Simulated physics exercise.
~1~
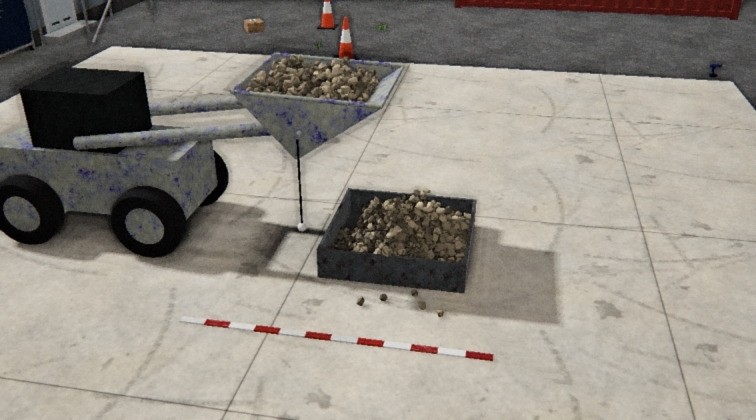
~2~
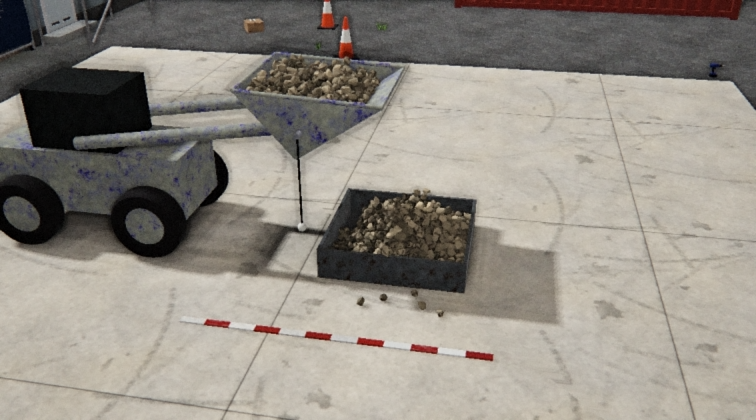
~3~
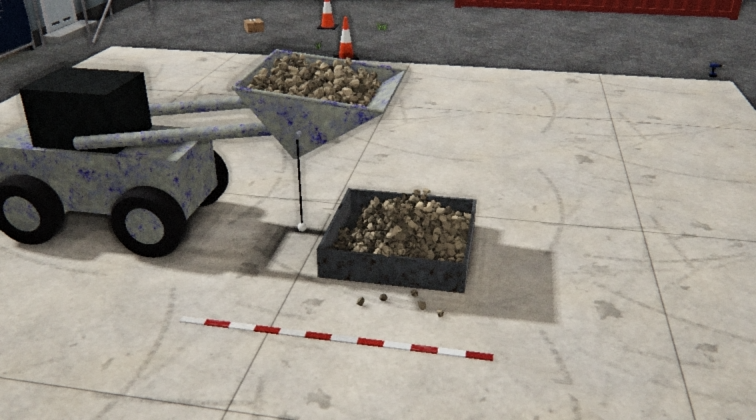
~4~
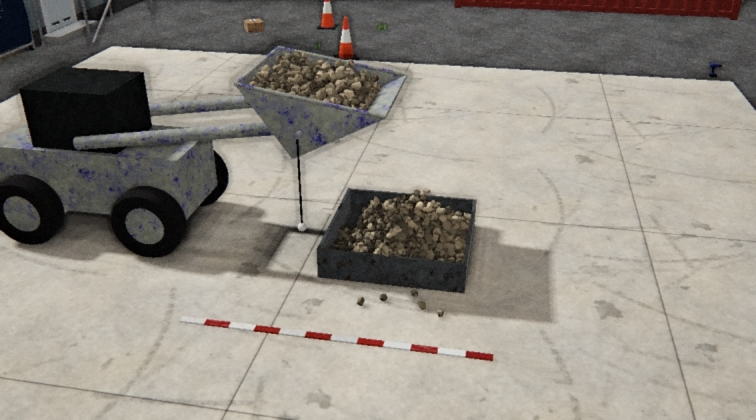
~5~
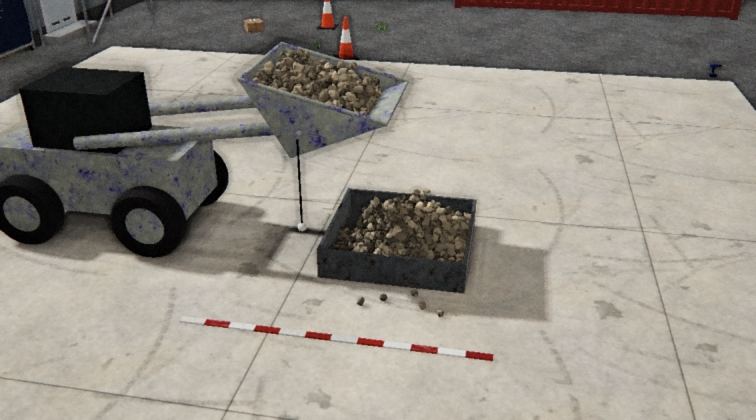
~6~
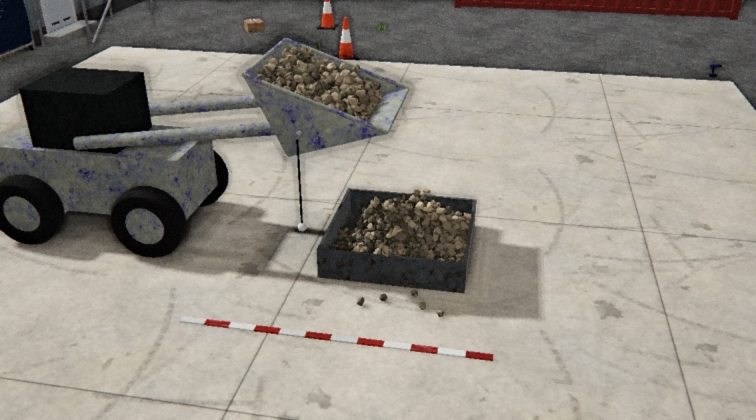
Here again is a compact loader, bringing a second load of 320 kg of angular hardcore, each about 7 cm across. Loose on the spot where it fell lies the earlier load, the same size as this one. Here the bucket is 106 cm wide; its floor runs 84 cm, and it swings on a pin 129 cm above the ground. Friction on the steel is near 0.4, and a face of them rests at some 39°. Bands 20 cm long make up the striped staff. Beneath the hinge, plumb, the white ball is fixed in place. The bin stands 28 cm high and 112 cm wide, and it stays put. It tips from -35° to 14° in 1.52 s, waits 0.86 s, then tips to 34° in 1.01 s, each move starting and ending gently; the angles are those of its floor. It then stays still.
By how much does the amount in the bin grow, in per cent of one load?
About 82 per cent.
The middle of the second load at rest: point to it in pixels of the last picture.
Middle: Approx. (413, 223) px.
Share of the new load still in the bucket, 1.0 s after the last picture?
Estimate: 100 % remaining inside, roughly.
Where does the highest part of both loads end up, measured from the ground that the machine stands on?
Close to 56 centimetres up.
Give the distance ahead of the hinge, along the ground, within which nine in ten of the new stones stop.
Around 120 cm.
Then, 0.5 s after the last picture the floor is at 6°; in per cent of one load, 100 in the bucket, 97 in the bin, 3 beside or beyond the bin; the foremost stones are at (463, 248).
Then, 1.0 s after the last picture the floor is at 14°; in per cent of one load, 100 in the bucket, 98 in the bin, 3 beside or beyond the bin; the foremost stones are at (463, 248).
Then, 3.2 s after the last picture the floor is at 34°; in per cent of one load, 13 in the bucket, 179 in the bin, 8 beside or beyond the bin; the foremost stones are at (463, 244).
Then, 5.8 s after the last picture the floor is at 34°; in per cent of one load, 0 in the bucket, 179 in the bin, 21 beside or beyond the bin; the foremost stones are at (477, 240). Net gain in the bin, 82.
